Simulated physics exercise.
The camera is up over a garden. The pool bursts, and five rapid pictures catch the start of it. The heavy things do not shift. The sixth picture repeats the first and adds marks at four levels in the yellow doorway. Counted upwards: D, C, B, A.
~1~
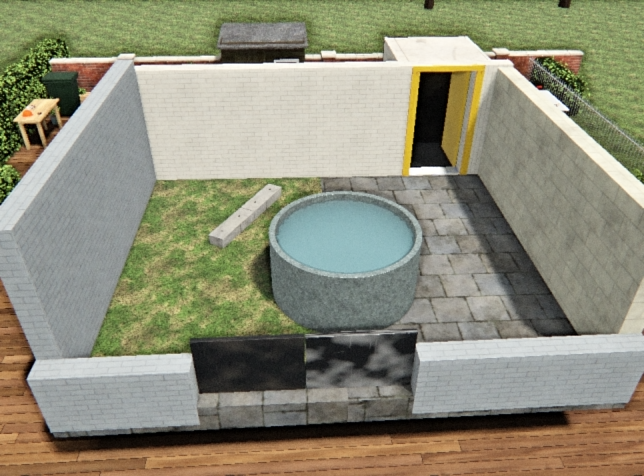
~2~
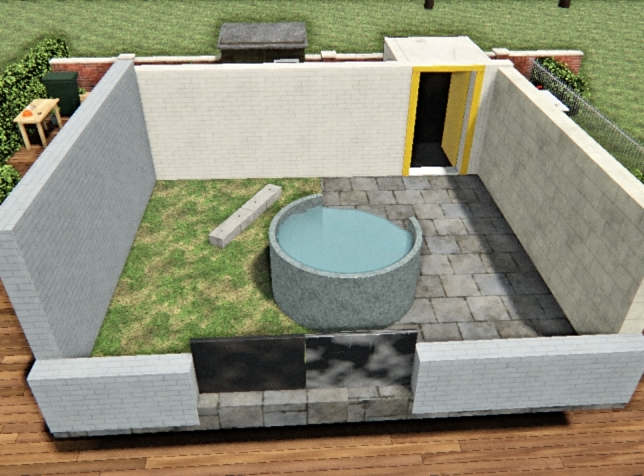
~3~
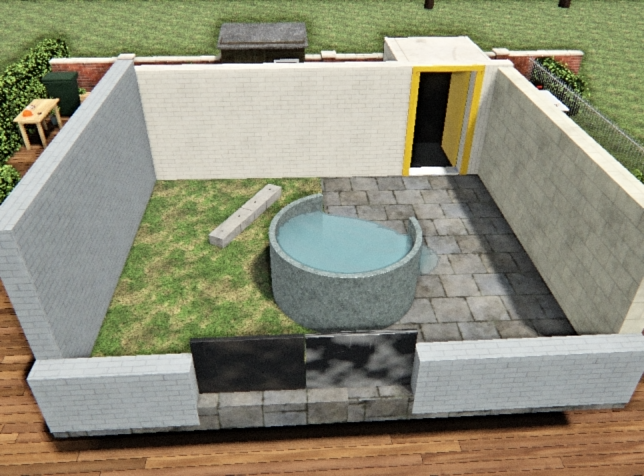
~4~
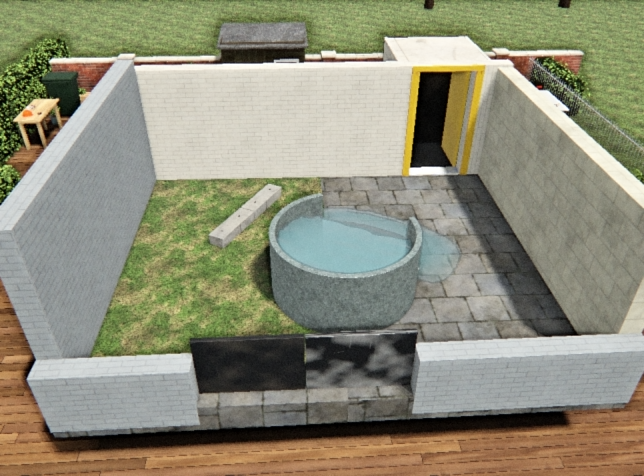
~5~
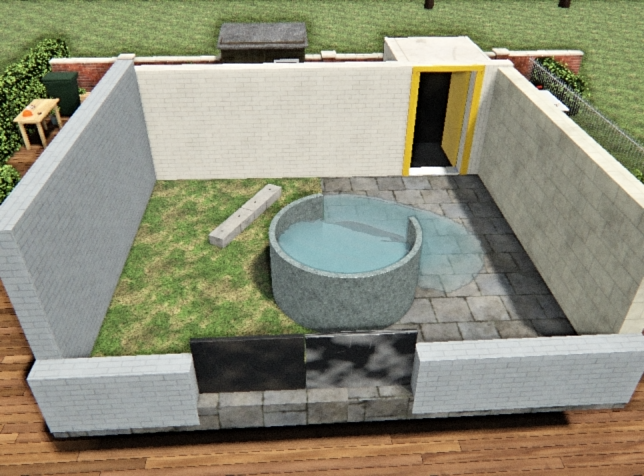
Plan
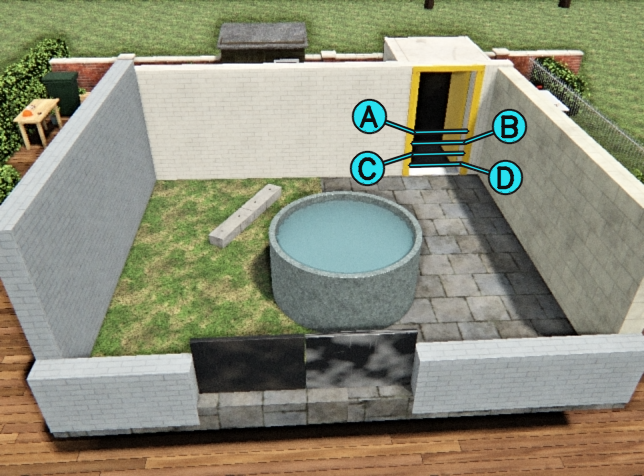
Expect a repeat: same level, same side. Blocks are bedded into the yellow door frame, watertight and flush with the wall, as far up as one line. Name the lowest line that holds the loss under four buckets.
Line C just does it.
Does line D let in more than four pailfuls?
Yes.
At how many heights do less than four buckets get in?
Three.
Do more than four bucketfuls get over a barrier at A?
No.
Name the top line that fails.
D.
On the marked copy, A at (440, 131); B at (438, 142); C at (437, 153); D at (435, 164); from the bottom up D, C, B, A.
For line A, nothing gets over.
For line B, nothing gets over.
For line C, a splash gets over, under a bucket.
For line D, about 9 bucketfuls get in.
